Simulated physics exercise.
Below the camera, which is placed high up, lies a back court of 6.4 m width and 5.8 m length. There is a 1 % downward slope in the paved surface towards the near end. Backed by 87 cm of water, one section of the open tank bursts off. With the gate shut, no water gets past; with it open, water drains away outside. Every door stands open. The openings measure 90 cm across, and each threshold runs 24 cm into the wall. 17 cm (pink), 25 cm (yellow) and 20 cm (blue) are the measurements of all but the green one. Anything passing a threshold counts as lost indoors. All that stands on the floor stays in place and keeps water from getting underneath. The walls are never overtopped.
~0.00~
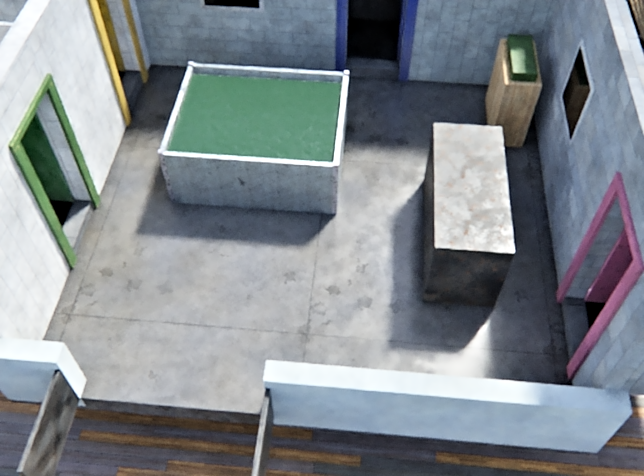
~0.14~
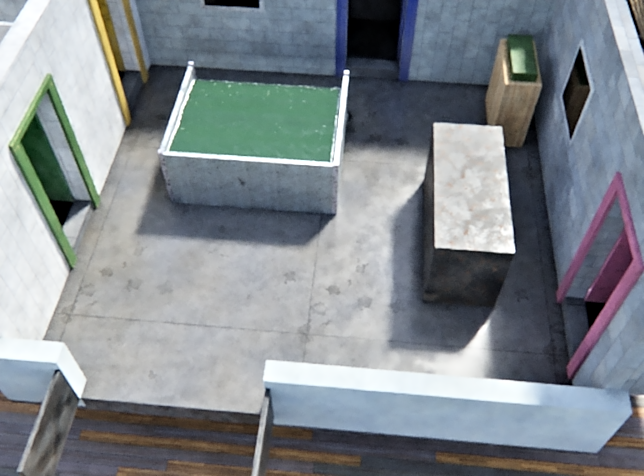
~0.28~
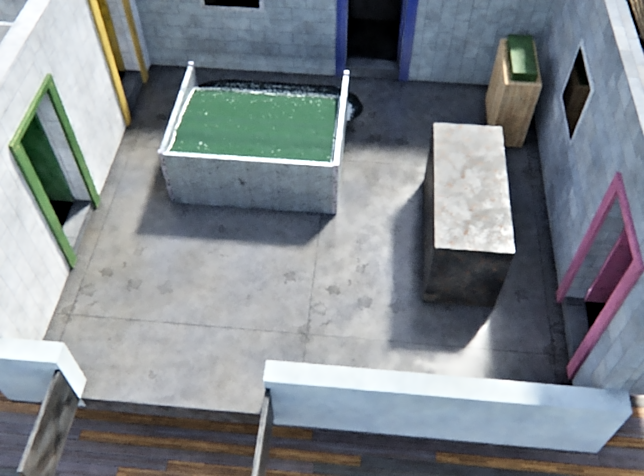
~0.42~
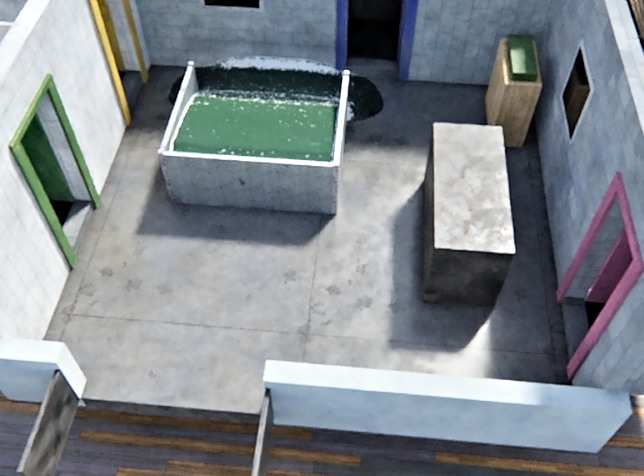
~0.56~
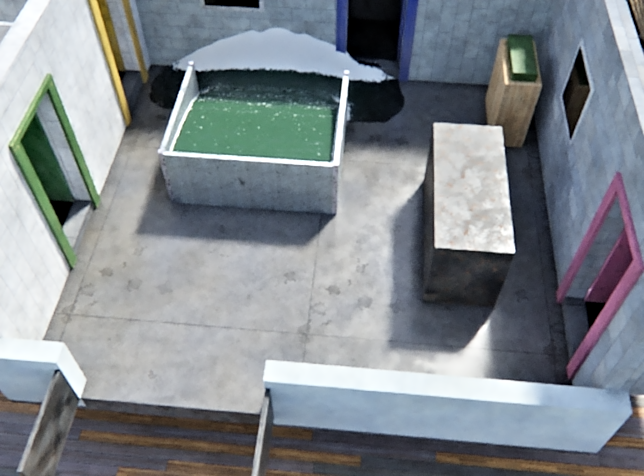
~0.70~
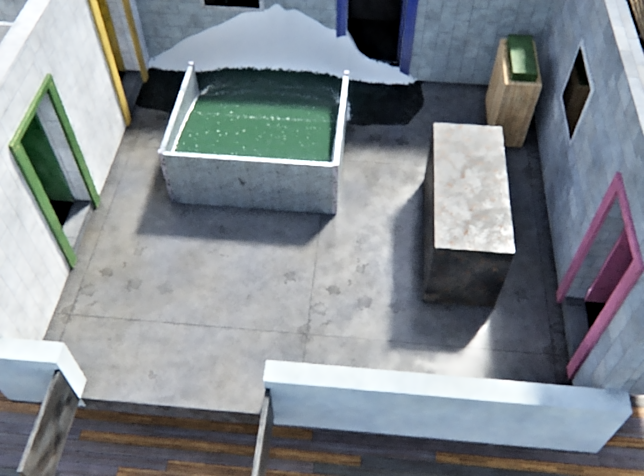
A walled tank of green water loses its far side, and water spreads out behind it.
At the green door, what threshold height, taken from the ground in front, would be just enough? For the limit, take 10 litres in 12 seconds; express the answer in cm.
6 cm.
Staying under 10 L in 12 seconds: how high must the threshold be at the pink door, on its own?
Pink door, minimum about 8.5 cm.
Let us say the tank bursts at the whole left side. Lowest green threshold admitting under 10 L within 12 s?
You'd want it roughly 28 centimetres tall.
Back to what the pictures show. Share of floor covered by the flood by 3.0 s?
Roughly 60 percent of the floor is wet.
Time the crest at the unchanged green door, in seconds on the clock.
Roughly 12.0 s.
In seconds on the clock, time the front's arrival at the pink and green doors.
Pink 3.0 s, green 2.0 s.
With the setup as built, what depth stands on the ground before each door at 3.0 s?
Centimetres: Pink = 4, yellow = 29, blue = 17, green = 5.
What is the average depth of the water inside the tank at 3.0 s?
It averages roughly 24 centimetres.
After 1.4 s water covers 25 % of the floor, deepest (70 cm) near (161, 66); it has not reached the green door.
After 3.0 s water covers 60 % of the floor, deepest (38 cm) near (525, 88); 5 cm at the green door, 0 litres in over its 16 cm threshold.
After 12.0 s water covers 100 % of the floor, deepest (12 cm) near (318, 399); 9 cm at the green door, 0 litres in over its 16 cm threshold.
At the green door as built, the water arrived by 2.0 s and peaked near 9 cm at 11.8 s.
Run again over the same 12 s with other heights there, 15 litres in over 5 cm, 7 litres over 6.5 cm. The limit of 10 litres is kept from about 6 cm up.
